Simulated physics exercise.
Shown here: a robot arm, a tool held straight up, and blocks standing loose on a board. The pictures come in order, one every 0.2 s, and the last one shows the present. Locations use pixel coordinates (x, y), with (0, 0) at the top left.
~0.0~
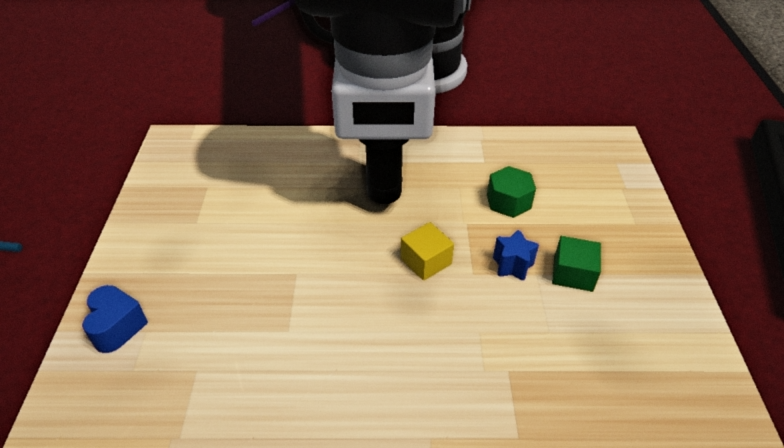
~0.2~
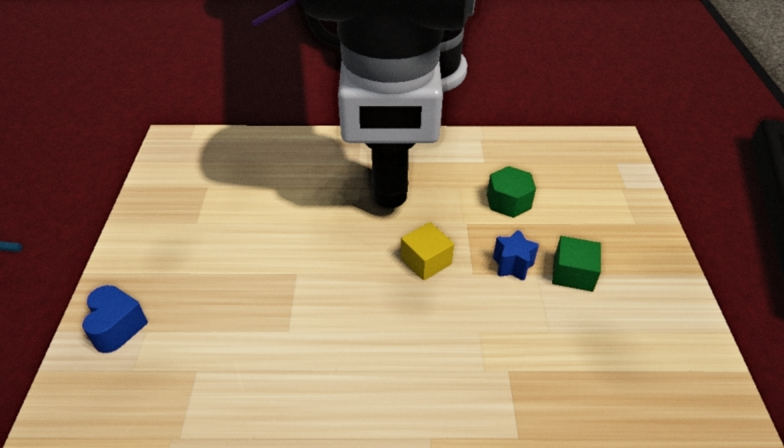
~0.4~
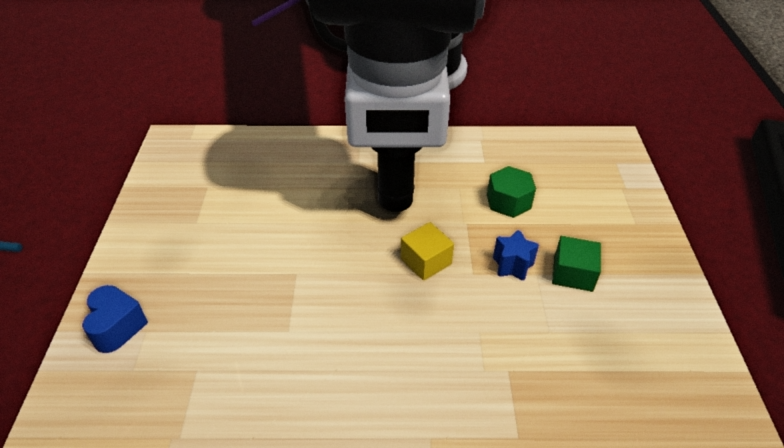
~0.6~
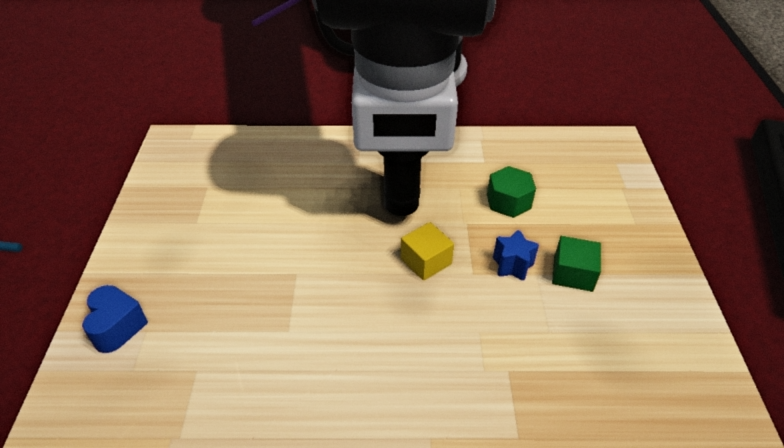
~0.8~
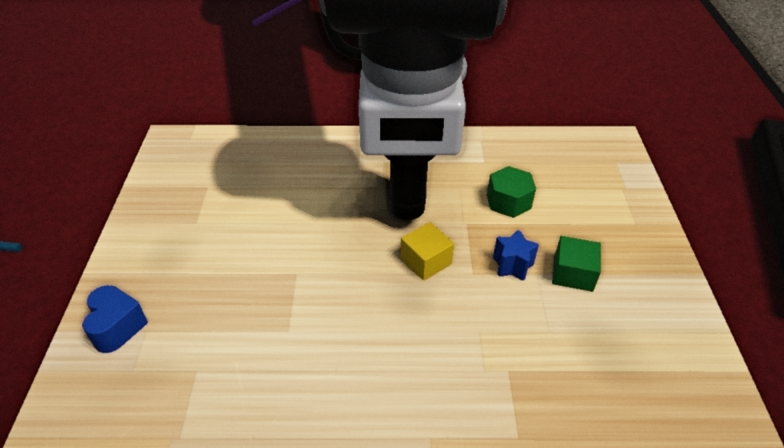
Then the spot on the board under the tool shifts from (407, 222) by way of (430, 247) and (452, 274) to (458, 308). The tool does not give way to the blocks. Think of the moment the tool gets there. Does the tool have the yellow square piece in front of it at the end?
Yes, I think so.
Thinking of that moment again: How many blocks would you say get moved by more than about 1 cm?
That's one.
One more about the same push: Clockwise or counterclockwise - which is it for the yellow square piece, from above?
With the clock.
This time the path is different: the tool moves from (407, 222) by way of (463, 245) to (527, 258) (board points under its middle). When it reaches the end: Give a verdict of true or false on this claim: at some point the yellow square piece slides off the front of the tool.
The statement is correct.
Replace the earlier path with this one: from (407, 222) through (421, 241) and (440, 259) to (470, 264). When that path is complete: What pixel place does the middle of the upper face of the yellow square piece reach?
It should be at (444, 270) by then.
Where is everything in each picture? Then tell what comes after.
Tip of the tool (384, 194), middles of tops, yellow square piece (428, 240), blue star-shaped block (517, 245), in the first frame.
Tool (390, 197), nothing pushed, in the second frame.
Tool (396, 201), nothing pushed, in the third frame.
Tool (402, 205), nothing pushed, in the fourth frame.
Tool (408, 209), yellow square piece (428, 240), blue star-shaped block (517, 245), in the fifth frame.
What follows on the original path. One third of the way, tool (431, 234); yellow square piece (435, 256), turned 30° clockwise.
Two thirds of the way, tool (454, 262); yellow square piece (444, 285), turned 70° clockwise.
At the end, tool (460, 295); yellow square piece (438, 316), turned 85° clockwise; blue star-shaped block unmoved.
